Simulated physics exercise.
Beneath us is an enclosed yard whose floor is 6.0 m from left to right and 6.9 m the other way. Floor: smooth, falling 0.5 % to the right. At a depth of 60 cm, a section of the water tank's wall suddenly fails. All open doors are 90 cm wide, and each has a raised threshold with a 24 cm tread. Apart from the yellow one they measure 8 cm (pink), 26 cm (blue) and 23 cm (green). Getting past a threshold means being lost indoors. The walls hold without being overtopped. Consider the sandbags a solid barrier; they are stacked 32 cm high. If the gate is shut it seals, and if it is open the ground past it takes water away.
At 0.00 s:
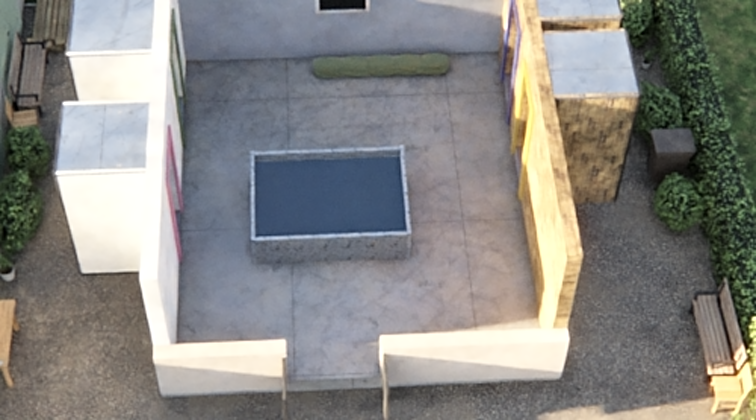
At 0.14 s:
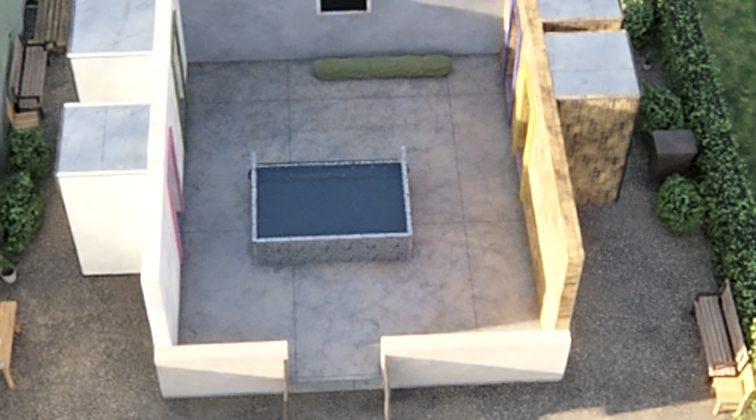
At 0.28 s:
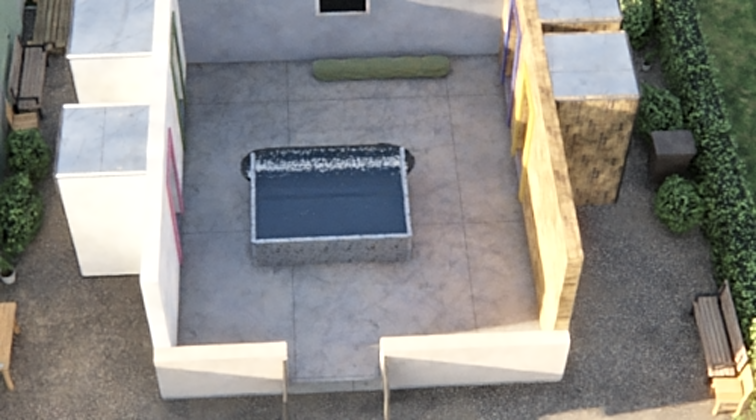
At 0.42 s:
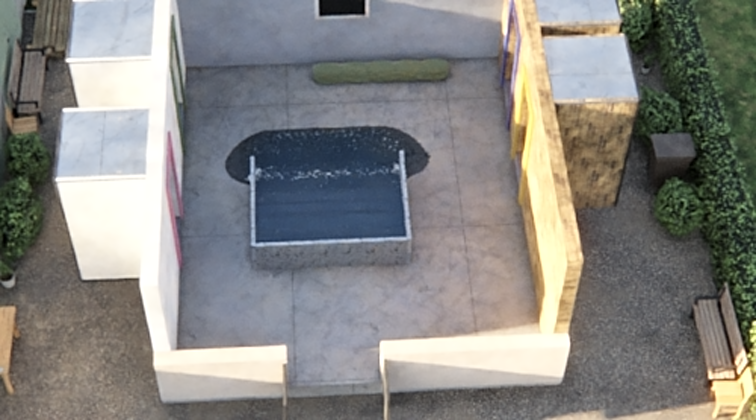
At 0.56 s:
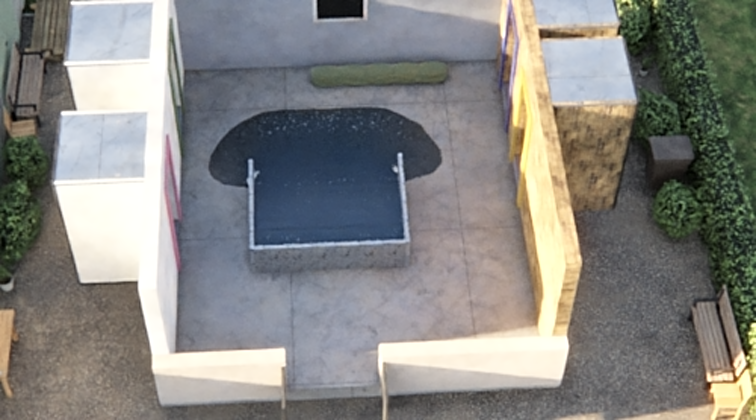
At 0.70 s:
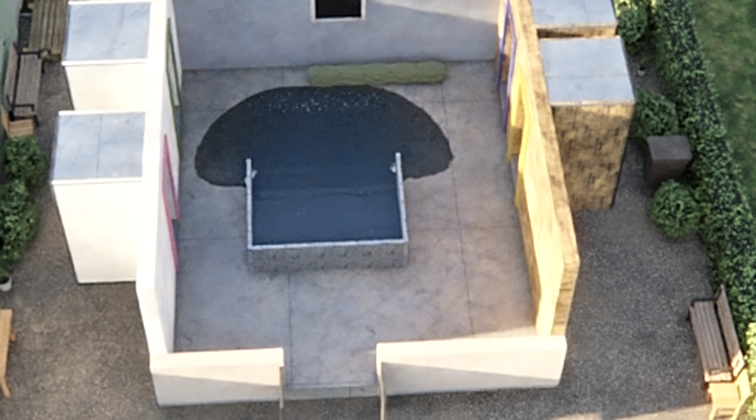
At first, a rectangular tank of dark water sits still in the middle of a walled courtyard. Its far side gives way, and foaming water pours out through the gap, spreading across the pale floor in a widening dark, rounded pool that reaches toward the sandbags near the back wall.
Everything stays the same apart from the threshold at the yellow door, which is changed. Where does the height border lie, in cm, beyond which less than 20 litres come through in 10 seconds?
It lies at roughly 7 cm.
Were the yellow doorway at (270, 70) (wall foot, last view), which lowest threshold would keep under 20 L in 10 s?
Roughly 31 cm.
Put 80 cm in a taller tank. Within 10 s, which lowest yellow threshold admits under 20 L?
You'd need a step of close to 9.0 cm.
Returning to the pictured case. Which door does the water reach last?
The pink one comes last.
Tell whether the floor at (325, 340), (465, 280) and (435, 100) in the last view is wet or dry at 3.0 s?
In the order asked: Untouched, untouched, soaked.
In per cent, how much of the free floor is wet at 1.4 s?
Close to 35 per cent of it is wet.
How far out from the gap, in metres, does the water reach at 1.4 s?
About 3.6 metres out.
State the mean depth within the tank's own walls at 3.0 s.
I'd put it at some 12 centimetres on average.
After 1.4 s water covers 35 % of the floor, deepest (40 cm) near (335, 94); it has not reached the yellow door.
After 3.0 s water covers 40 % of the floor, deepest (36 cm) near (182, 72); it has not reached the yellow door.
After 10.0 s water covers 95 % of the floor, deepest (16 cm) near (498, 302); 7 cm at the yellow door, 0 litres in over its 23 cm threshold.
At the yellow door as built, the water arrived by 3.1 s and peaked near 11 cm at 7.2 s.
Run again over the same 10 s with other heights there, 32 litres in over 6 cm, 12 litres over 8 cm. The limit of 20 litres is kept from about 7 cm up.
